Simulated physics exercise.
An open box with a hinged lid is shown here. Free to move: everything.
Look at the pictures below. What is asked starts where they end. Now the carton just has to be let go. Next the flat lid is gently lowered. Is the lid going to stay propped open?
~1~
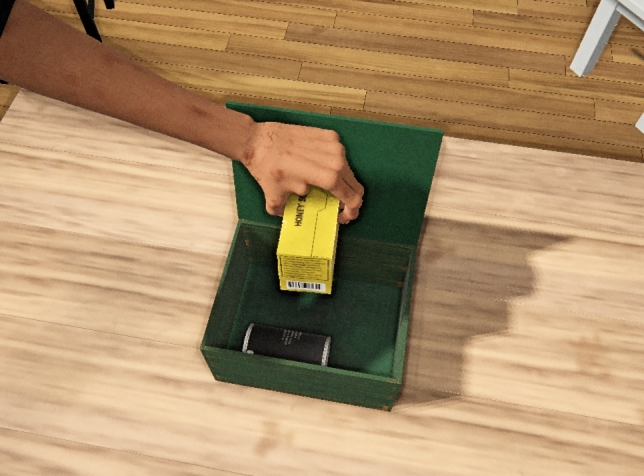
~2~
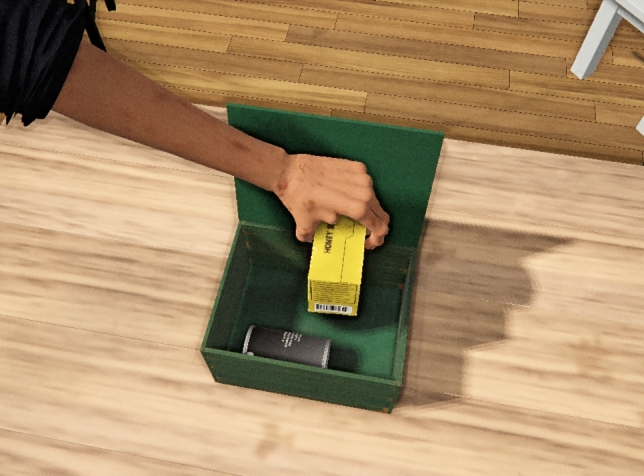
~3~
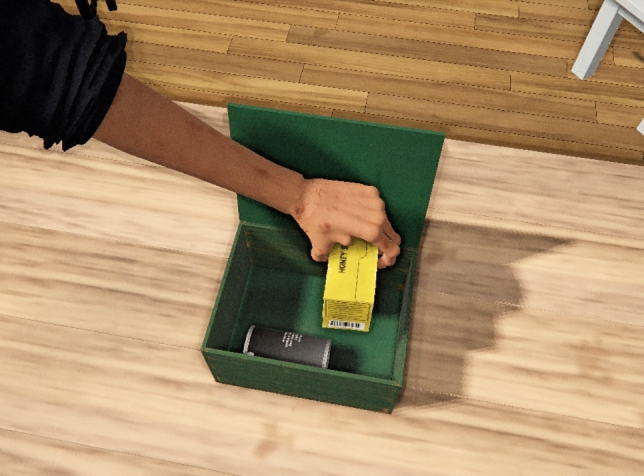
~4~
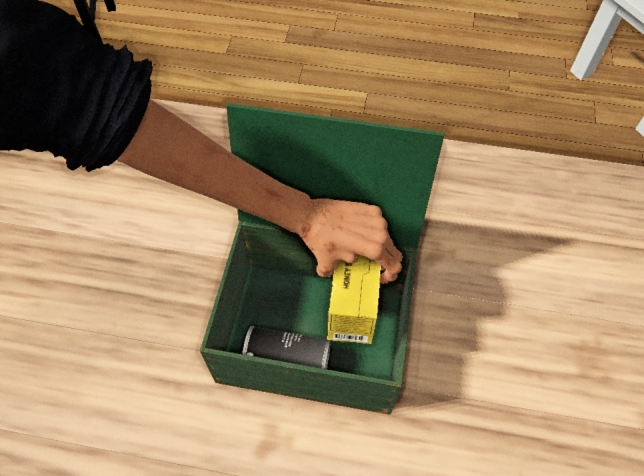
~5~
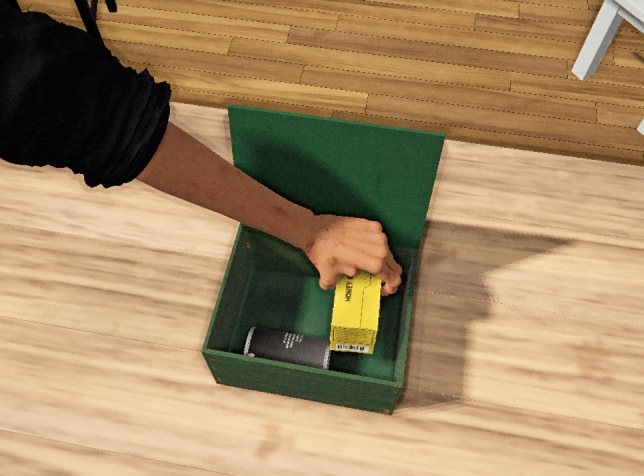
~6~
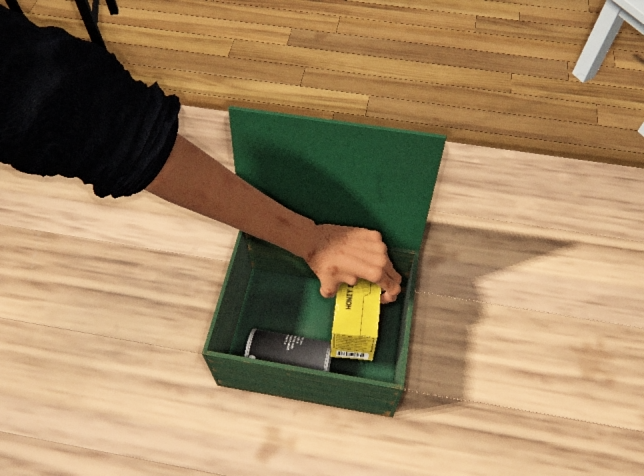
No, it closes.
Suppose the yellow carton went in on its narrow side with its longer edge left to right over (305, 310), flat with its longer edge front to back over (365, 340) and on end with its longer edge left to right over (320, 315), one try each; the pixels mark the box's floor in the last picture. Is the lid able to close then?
In order, the lid fits down, then fits down, then gets blocked.
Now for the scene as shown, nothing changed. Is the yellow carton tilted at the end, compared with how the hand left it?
Once everything settles, it keeps its original angle.
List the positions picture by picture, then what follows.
Coming down; yellow carton (313, 221); black tin (287, 352), in the first frame.
Coming down; yellow carton (340, 246); black tin (287, 354), in the second frame.
Coming down; yellow carton (353, 265); black tin (288, 354), in the third frame.
Coming down; yellow carton (356, 280); black tin (287, 355), in the fourth frame.
Coming down; yellow carton (358, 292); black tin (288, 355), in the fifth frame.
In place under the hand; yellow carton (358, 300); black tin (289, 357), in the sixth frame.
Then, 0.90 s later than the last frame, lid starting down; yellow carton moved a little near (370, 321).
Then, 1.60 s later than the last frame, lid 57° above the rim; yellow carton moved a little near (370, 321).
Then, 1.90 s later than the last frame, lid 18° above the rim; yellow carton moved a little near (371, 321).
When it is over, lid shut; moved from the start, yellow carton; black tin as before. End places, in pixels of the last picture, yellow carton near (370, 321).
